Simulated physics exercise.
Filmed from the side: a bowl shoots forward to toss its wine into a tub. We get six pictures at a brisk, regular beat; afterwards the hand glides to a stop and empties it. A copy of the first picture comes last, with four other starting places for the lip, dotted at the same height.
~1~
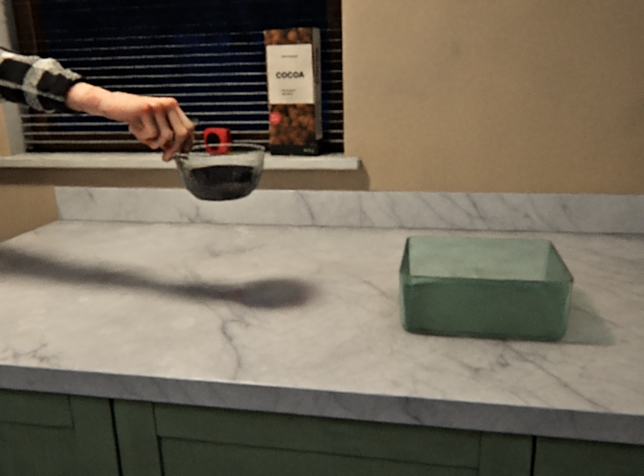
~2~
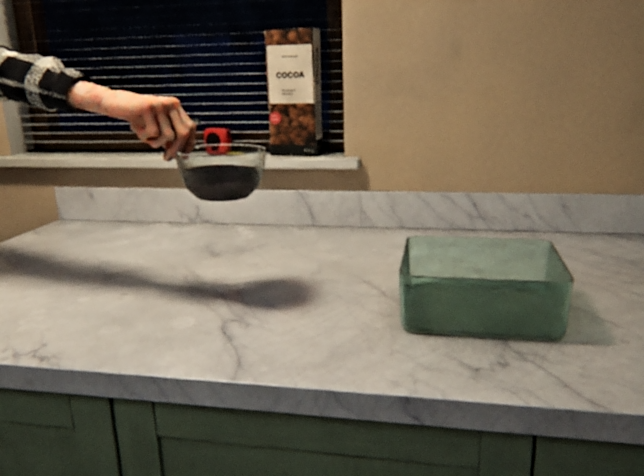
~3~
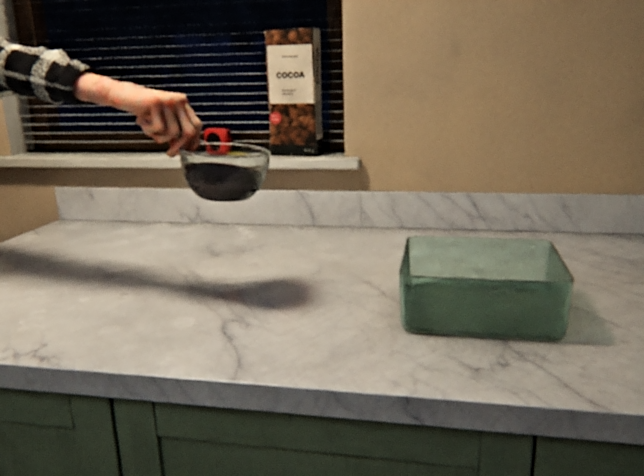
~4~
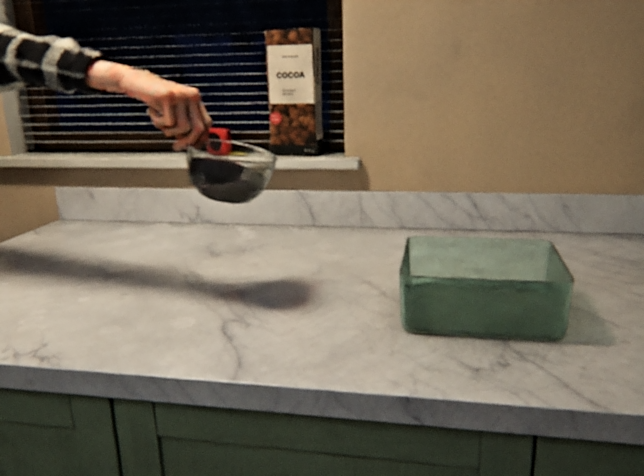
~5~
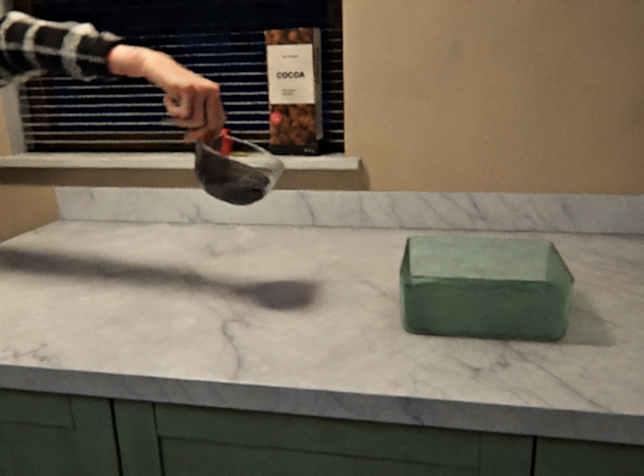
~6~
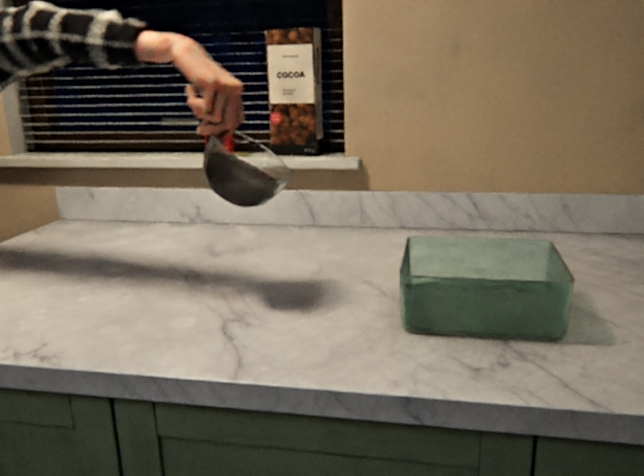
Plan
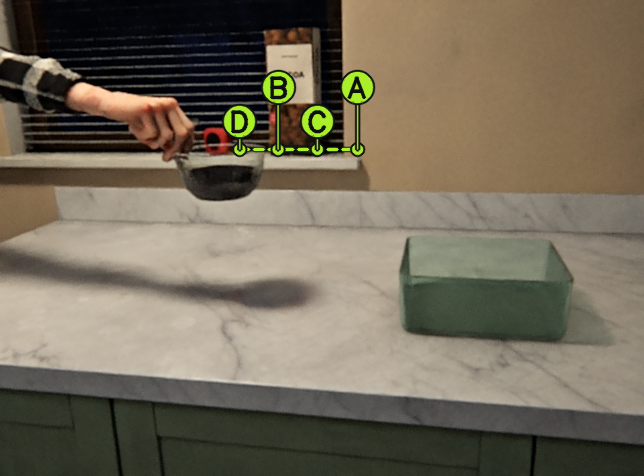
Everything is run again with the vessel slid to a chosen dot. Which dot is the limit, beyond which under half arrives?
That is place C.
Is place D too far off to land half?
Yes, it does.
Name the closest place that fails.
B.
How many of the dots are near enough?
Two of the four.
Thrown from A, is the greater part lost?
No, that is safe.
On the marked copy, A at (357, 149); B at (278, 149); C at (317, 149); D at (239, 149).
With A, about 72 % lands in the tub, 3 % falls short and 25 % goes beside or beyond.
With B, about 0 % lands in the tub, 98 % falls short.
With C, about 88 % lands in the tub, 2 % falls short and 10 % goes beside or beyond.
With D, about 0 % lands in the tub, 100 % falls short.
